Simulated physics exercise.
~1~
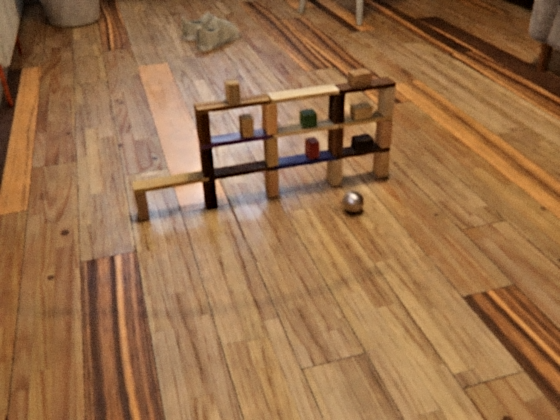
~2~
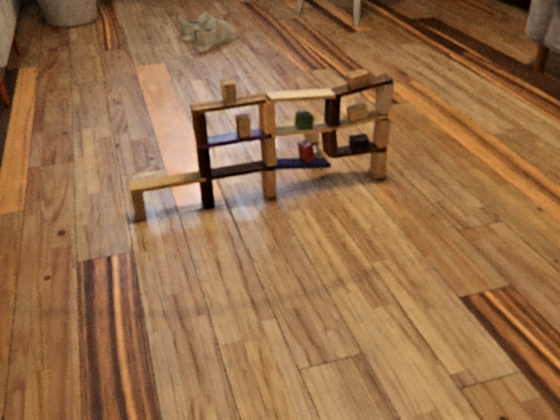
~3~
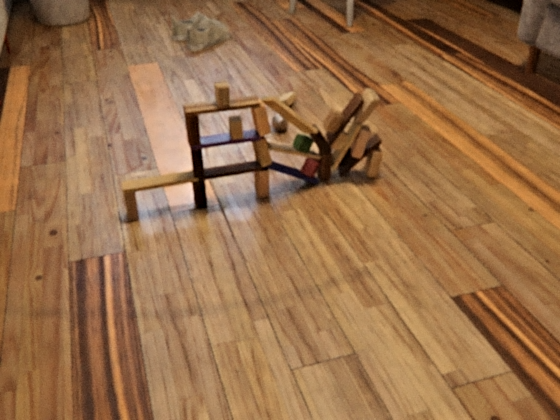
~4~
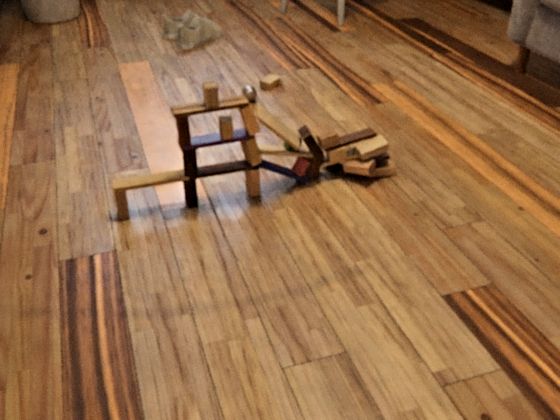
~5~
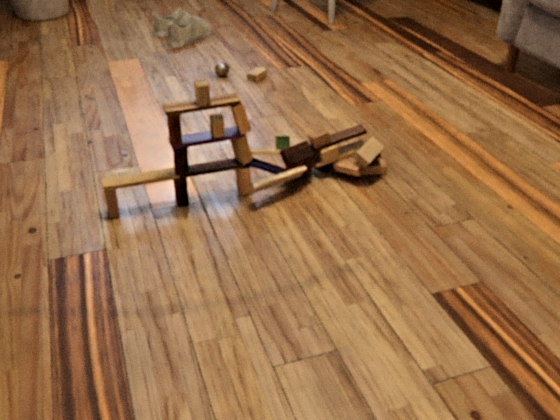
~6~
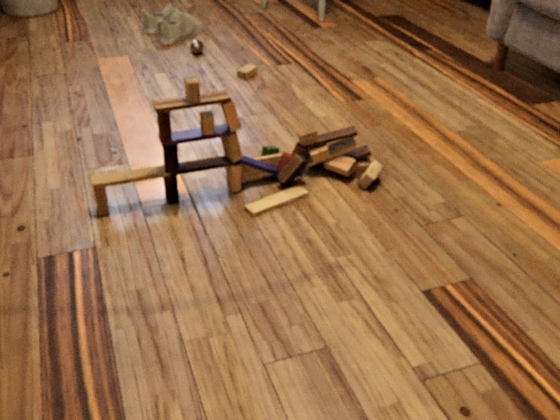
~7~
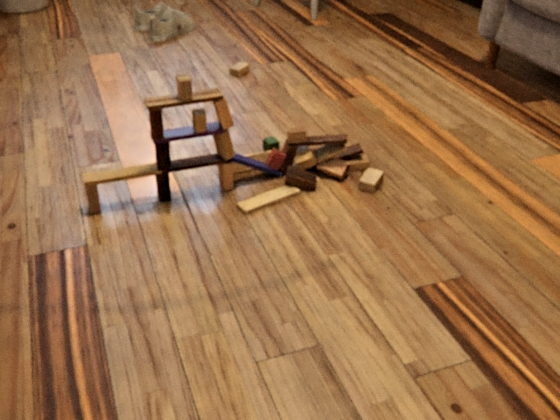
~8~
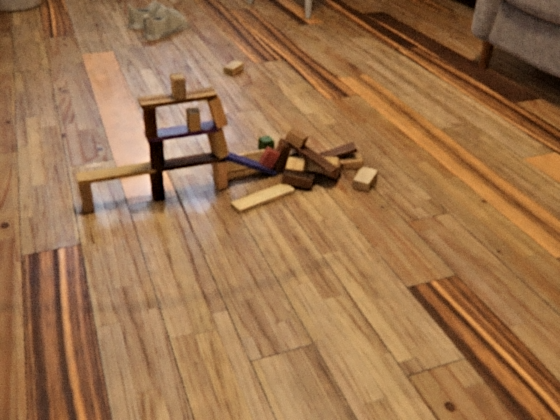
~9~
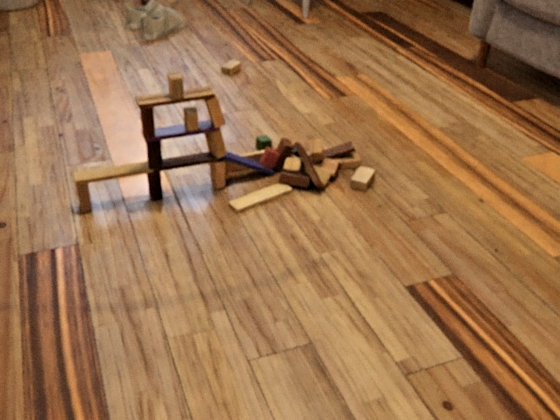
On a wooden floor, a steel ball rolls into the right side of a three-storey structure of planks, posts and small blocks and continues out behind it. The right side collapses into a heap around a sloping blue plank, while the left side stays standing.
